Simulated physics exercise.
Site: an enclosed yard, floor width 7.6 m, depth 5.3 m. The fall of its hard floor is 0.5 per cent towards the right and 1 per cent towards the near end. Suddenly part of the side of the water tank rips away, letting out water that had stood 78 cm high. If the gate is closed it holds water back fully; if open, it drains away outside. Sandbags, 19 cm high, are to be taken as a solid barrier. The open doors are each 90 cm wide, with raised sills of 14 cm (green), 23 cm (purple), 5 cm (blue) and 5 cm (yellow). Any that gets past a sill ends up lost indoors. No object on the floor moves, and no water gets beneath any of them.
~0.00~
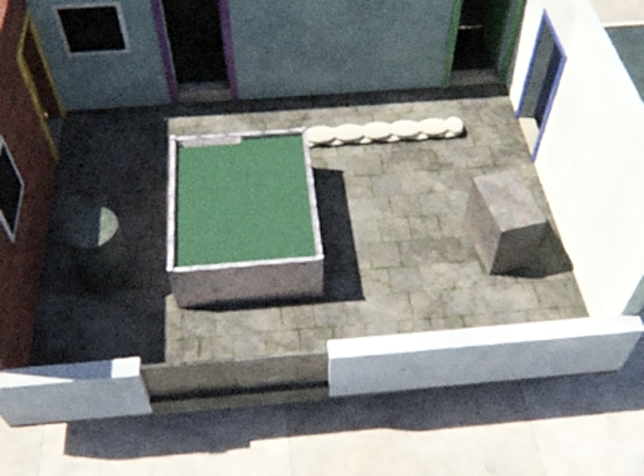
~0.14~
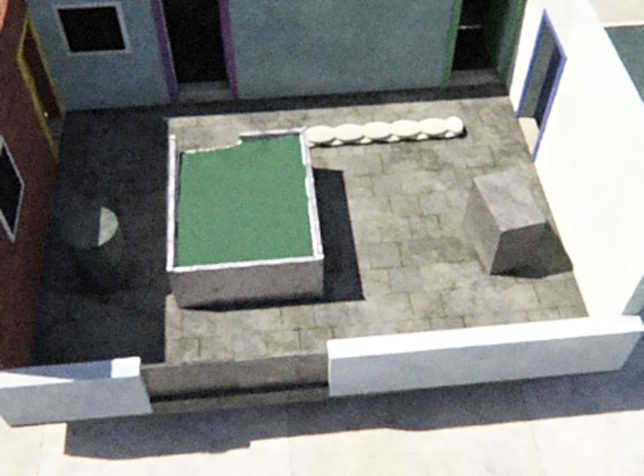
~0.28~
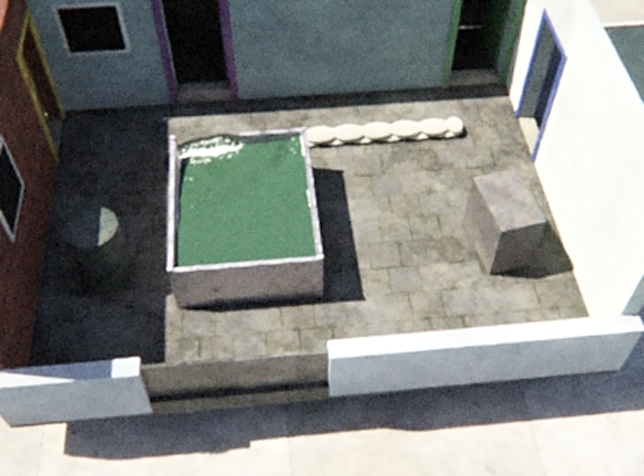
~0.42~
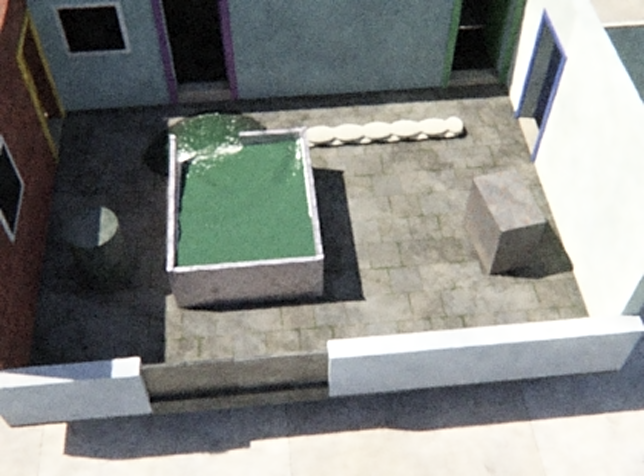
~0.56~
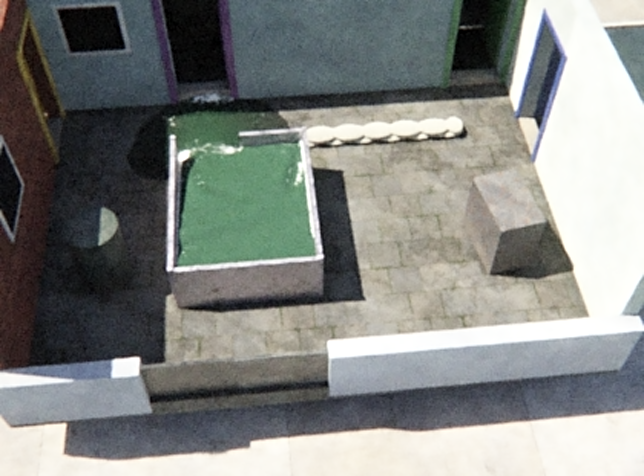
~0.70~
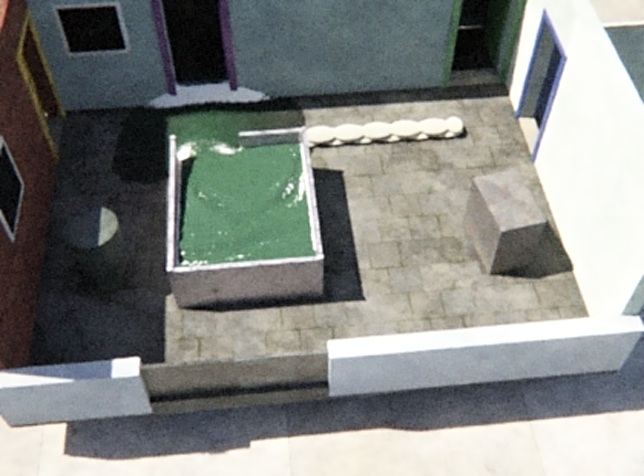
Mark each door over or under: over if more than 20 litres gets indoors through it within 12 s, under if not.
Green door: Over, purple door: Over, blue door: Over, yellow door: Over.
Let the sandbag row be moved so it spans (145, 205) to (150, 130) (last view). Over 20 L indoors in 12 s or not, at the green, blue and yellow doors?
Green within the limit, blue beyond the limit, yellow beyond the limit.
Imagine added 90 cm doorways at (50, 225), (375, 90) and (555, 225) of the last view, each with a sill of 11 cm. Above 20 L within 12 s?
Door 1: Lower; door 2: Lower; door 3: Lower.
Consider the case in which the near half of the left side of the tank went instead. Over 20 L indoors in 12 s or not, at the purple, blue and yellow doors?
Then: Purple short of it, blue beyond it, yellow beyond it.
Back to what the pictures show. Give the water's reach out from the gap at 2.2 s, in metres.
That's near 5.0 m in a straight line.
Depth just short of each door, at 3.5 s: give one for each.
You'd get green at 13 cm, purple at 27 cm, blue at 10 cm, and yellow at 23 cm.
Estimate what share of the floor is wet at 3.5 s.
I'd say around 35 % is wet.
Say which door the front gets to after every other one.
It would be the blue one.
After 1.4 s water covers 15 % of the floor and is deepest (42 cm) near (173, 106); green door not reached, purple door 42 cm at the sill, 58 L in, blue door not reached, yellow door not reached.
After 2.2 s water covers 25 % of the floor and is deepest (38 cm) near (194, 105); green door 2 cm at the sill, 0 L in, purple door 38 cm at the sill, 148 L in, blue door not reached, yellow door 24 cm at the sill, 84 L in.
After 3.5 s water covers 35 % of the floor and is deepest (28 cm) near (497, 93); green door 13 cm at the sill, 2 L in, purple door 27 cm at the sill, 208 L in, blue door 10 cm at the sill, 9 L in, yellow door 23 cm at the sill, 278 L in.
After 7.0 s water covers 70 % of the floor and is deepest (18 cm) near (500, 100); green door 17 cm at the sill, 50 L in, purple door 15 cm at the sill, 219 L in, blue door 10 cm at the sill, 65 L in, yellow door 14 cm at the sill, 549 L in.
After 12.0 s water covers 95 % of the floor and is deepest (11 cm) near (25, 397); green door 9 cm at the sill, 54 L in, purple door 8 cm at the sill, 219 L in, blue door 7 cm at the sill, 111 L in, yellow door 9 cm at the sill, 651 L in.
